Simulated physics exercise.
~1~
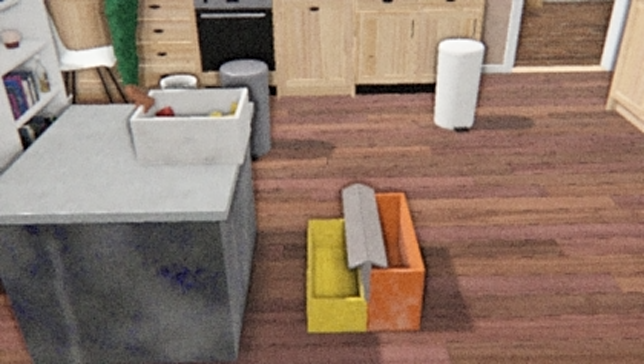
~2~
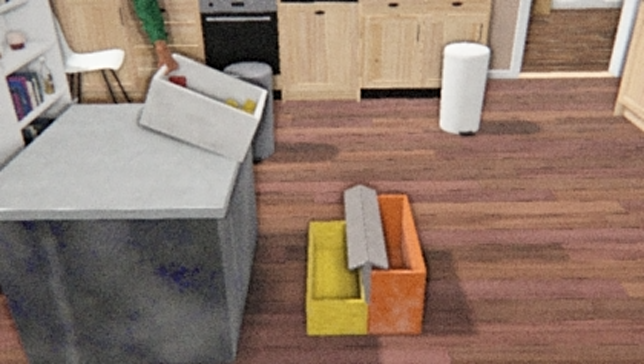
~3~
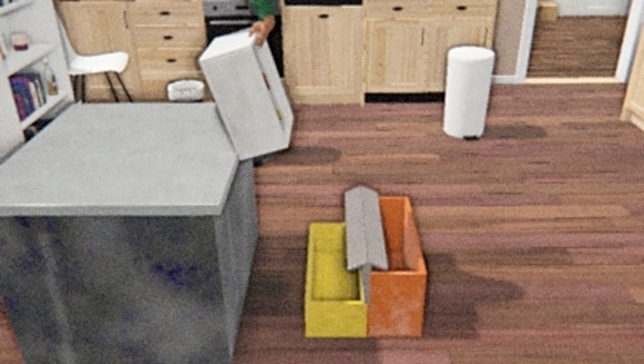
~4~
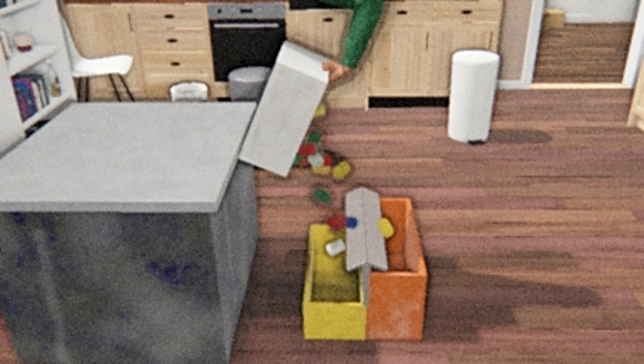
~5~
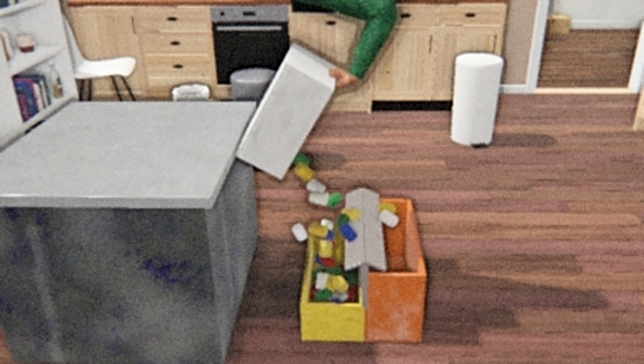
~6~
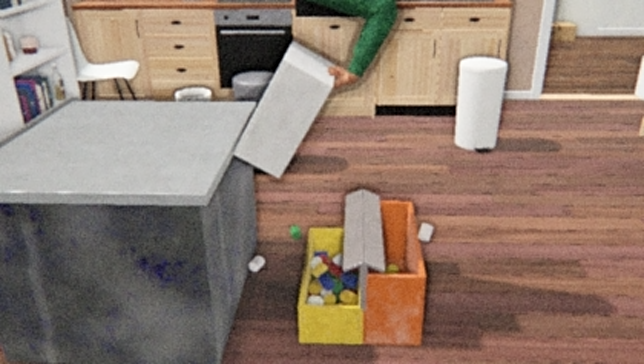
A green-sleeved arm tipped a white box off the end of a grey bench, spilling small colourful jars toward two joined tubs below; most landed in the yellow one, while a few ended up on the floor on either side.
